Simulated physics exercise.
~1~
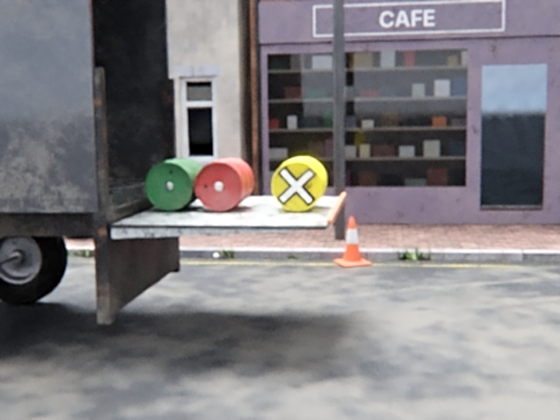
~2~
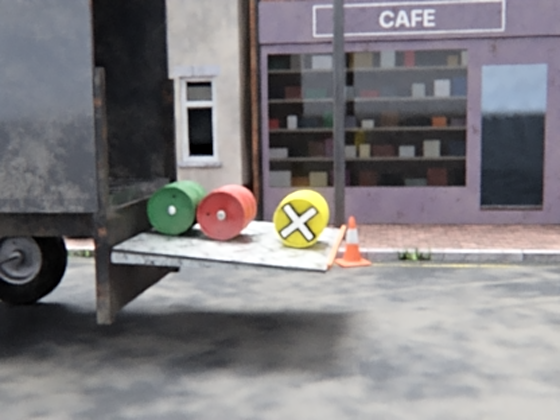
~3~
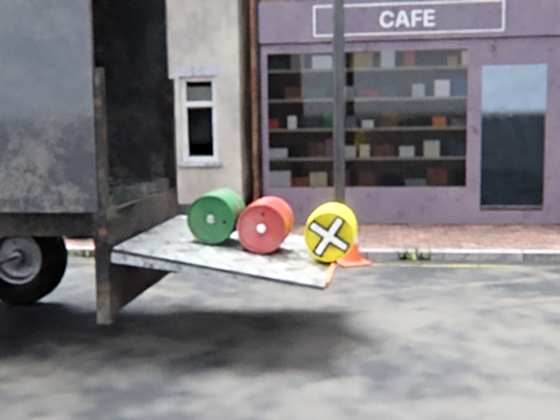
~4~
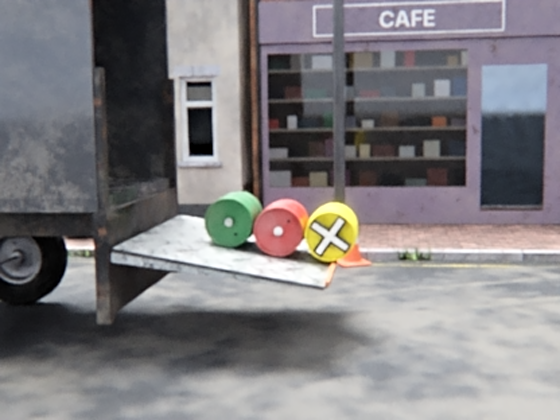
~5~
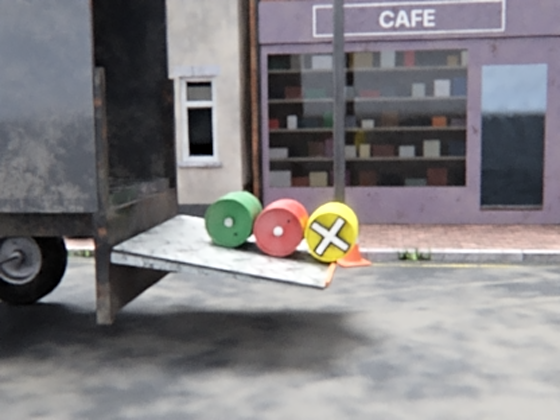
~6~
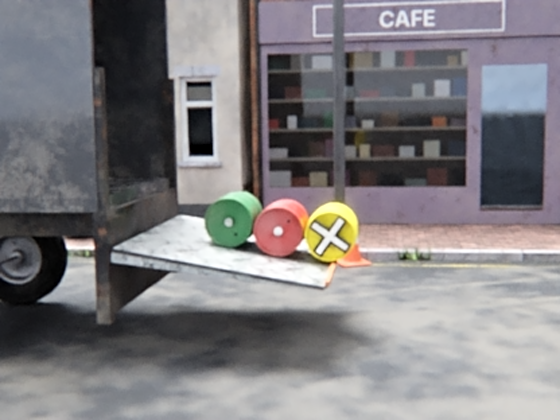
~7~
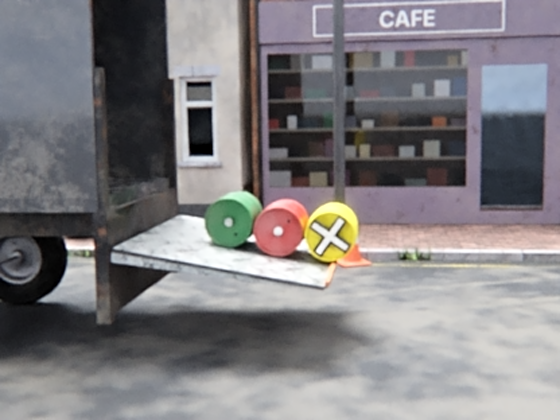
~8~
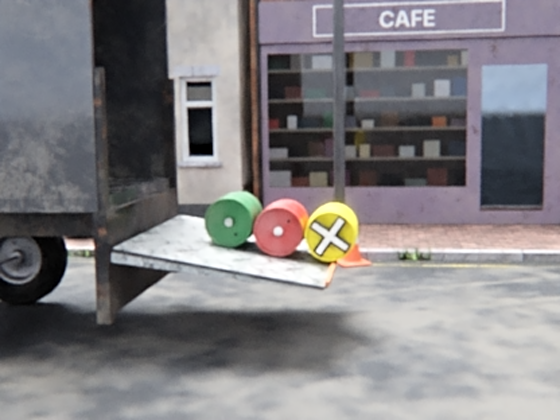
In this clip, a lorry's raised tail-lift holding green, red and yellow kegs lowers and tilts down to the right outside a cafe. The kegs roll down the slope until the yellow one stops at the outer edge, with the red and green resting behind it, all still aboard.
